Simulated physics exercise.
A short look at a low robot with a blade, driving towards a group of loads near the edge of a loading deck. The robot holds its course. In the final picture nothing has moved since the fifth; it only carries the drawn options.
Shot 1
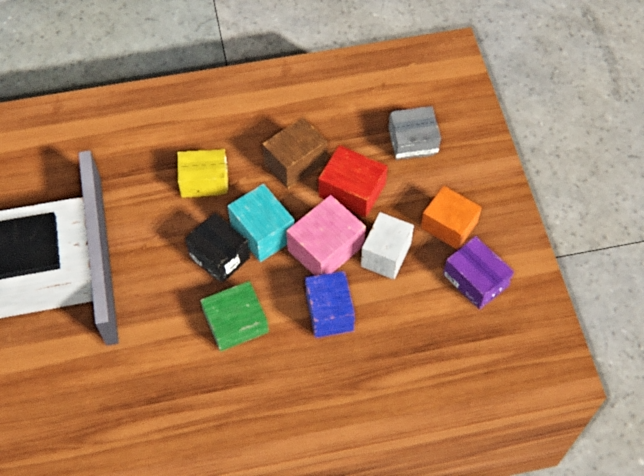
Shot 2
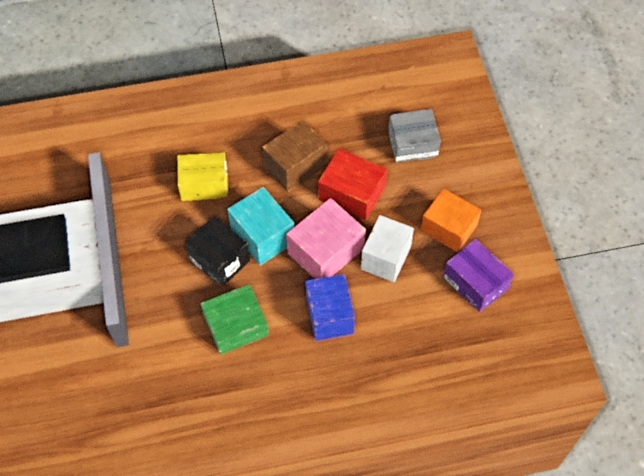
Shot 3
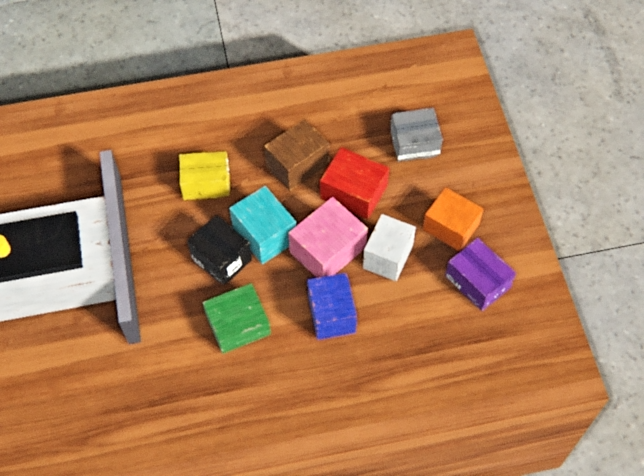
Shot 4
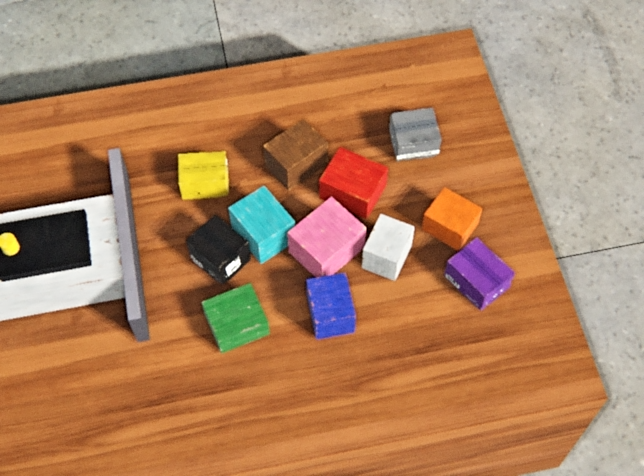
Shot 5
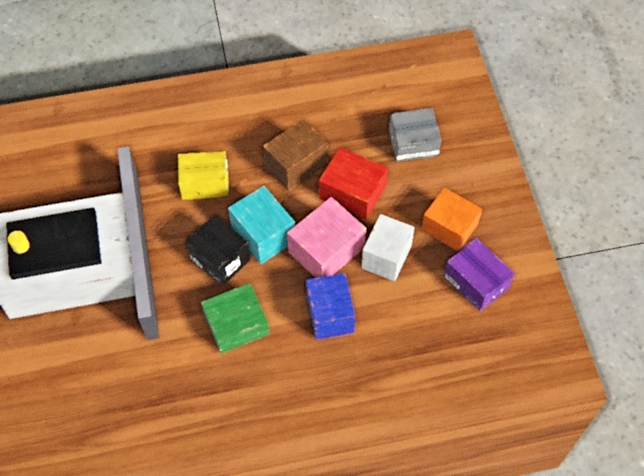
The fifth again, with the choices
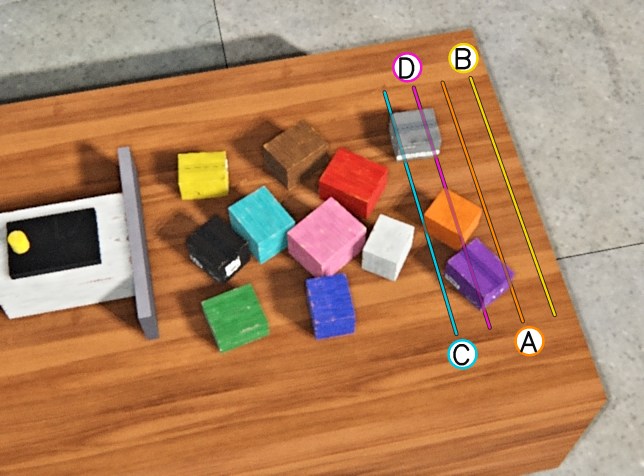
To begin with, a low white robot with a black top panel and an upright grey blade sits left of a cluster of colourful boxes on a wooden deck. It creeps steadily rightward, bringing a yellow spot on its panel into view and narrowing the gap, while the boxes stay still.
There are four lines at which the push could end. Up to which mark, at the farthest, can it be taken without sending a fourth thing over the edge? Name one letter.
The farthest such stop is D.
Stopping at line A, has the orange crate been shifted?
Yes.
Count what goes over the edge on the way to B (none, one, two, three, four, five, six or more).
Six or more.
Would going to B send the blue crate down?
No.
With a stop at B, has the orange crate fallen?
Yes.
On the copy, A at (480, 193); B at (510, 188); C at (418, 205); D at (449, 199).
On D. First, robot (178, 220); green crate (300, 320); blue crate (349, 308).
Then, robot (294, 200); orange crate (488, 200); grey box (454, 127).
Finally, robot (380, 185); orange crate over the edge; red crate (514, 145); one fallen.
By contrast, A drops four; B drops eight; C is within the limit but short.
